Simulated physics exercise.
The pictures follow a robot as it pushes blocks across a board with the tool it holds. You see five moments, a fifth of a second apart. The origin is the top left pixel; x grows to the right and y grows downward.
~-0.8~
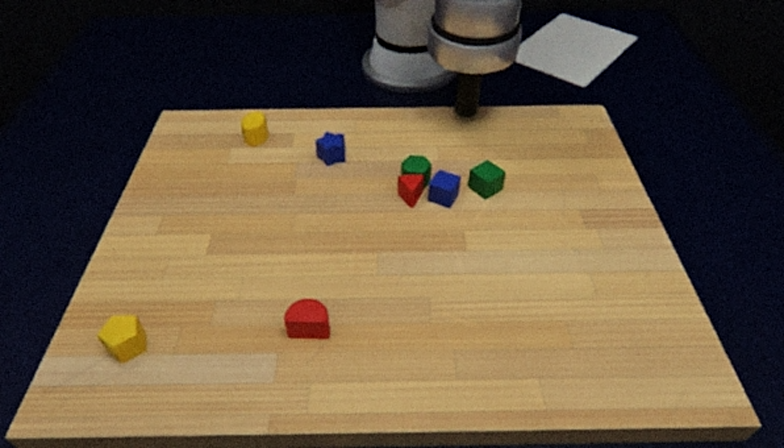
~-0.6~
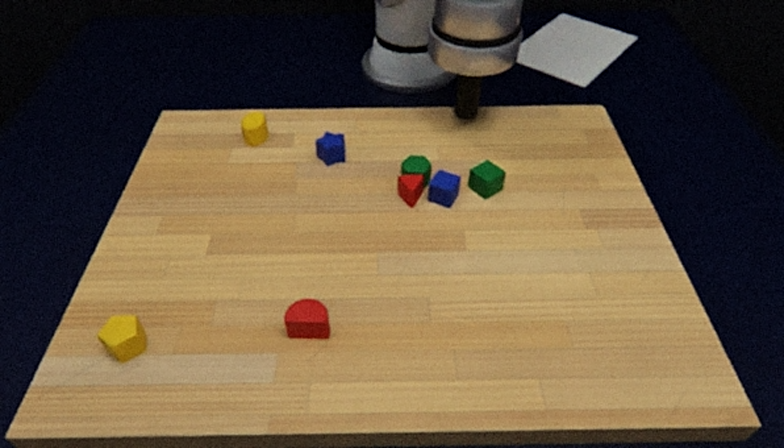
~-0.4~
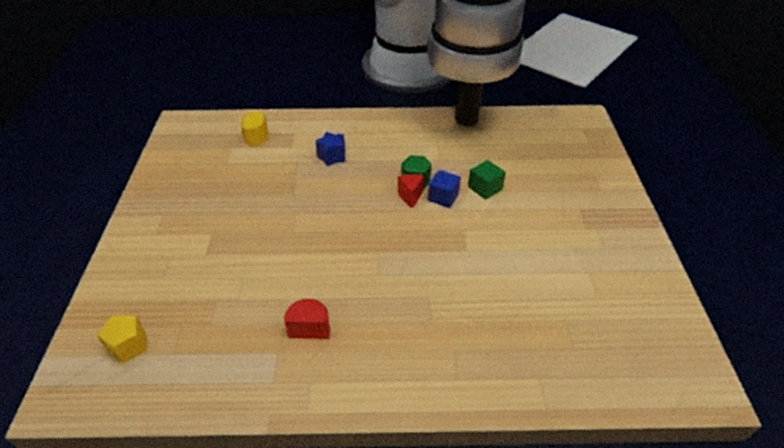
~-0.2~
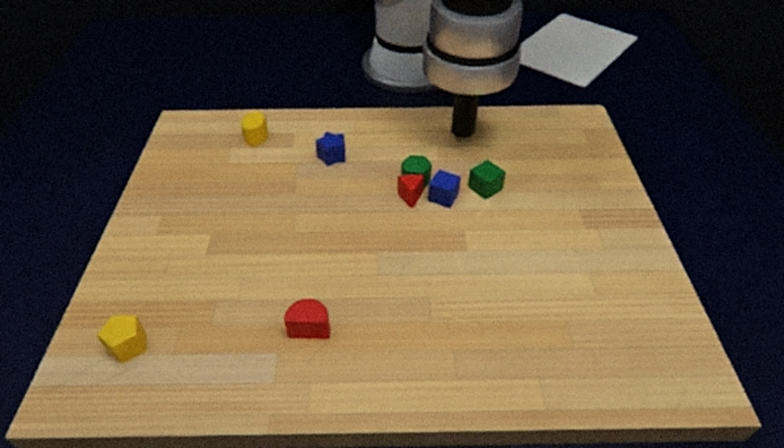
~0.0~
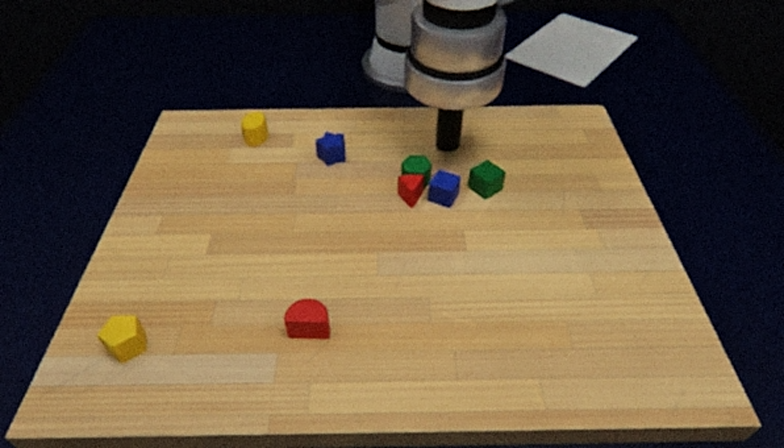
A grey robot arm with a dark, rod-like tip hovers at the far edge of a pale wooden board, seen from a raised, fixed view. Blue, green and red blocks cluster below the tip, with yellow and blue blocks farther left and red and yellow ones nearer. The arm barely shifts at first, then moves toward the cluster and slightly left, while every block stays still.
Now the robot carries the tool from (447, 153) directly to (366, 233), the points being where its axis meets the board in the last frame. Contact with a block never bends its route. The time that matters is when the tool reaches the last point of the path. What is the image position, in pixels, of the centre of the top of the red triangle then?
When the path ends, it will be at (399, 228).
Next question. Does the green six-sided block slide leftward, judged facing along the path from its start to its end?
It seems so.
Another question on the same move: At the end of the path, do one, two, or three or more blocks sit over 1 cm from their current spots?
It should be two, as far as I can tell.
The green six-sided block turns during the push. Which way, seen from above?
Turns anticlockwise.
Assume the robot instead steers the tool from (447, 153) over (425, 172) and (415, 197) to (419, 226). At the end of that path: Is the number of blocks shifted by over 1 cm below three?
Answer: Yes.
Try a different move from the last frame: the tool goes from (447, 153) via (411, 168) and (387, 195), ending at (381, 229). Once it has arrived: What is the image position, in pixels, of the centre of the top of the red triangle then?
If I read the scene right, the answer is (434, 211).
On the path given first. One third of the way, tool (423, 169); red triangle (406, 190); green six-sided block (406, 174).
Two thirds of the way, tool (396, 195); red triangle (397, 219), turned 25° anticlockwise; green six-sided block (384, 204), turned 35° anticlockwise.
At the end, tool (366, 224); red triangle (399, 228), turned 55° anticlockwise; green six-sided block (363, 238), turned 75° anticlockwise; blue square unmoved.
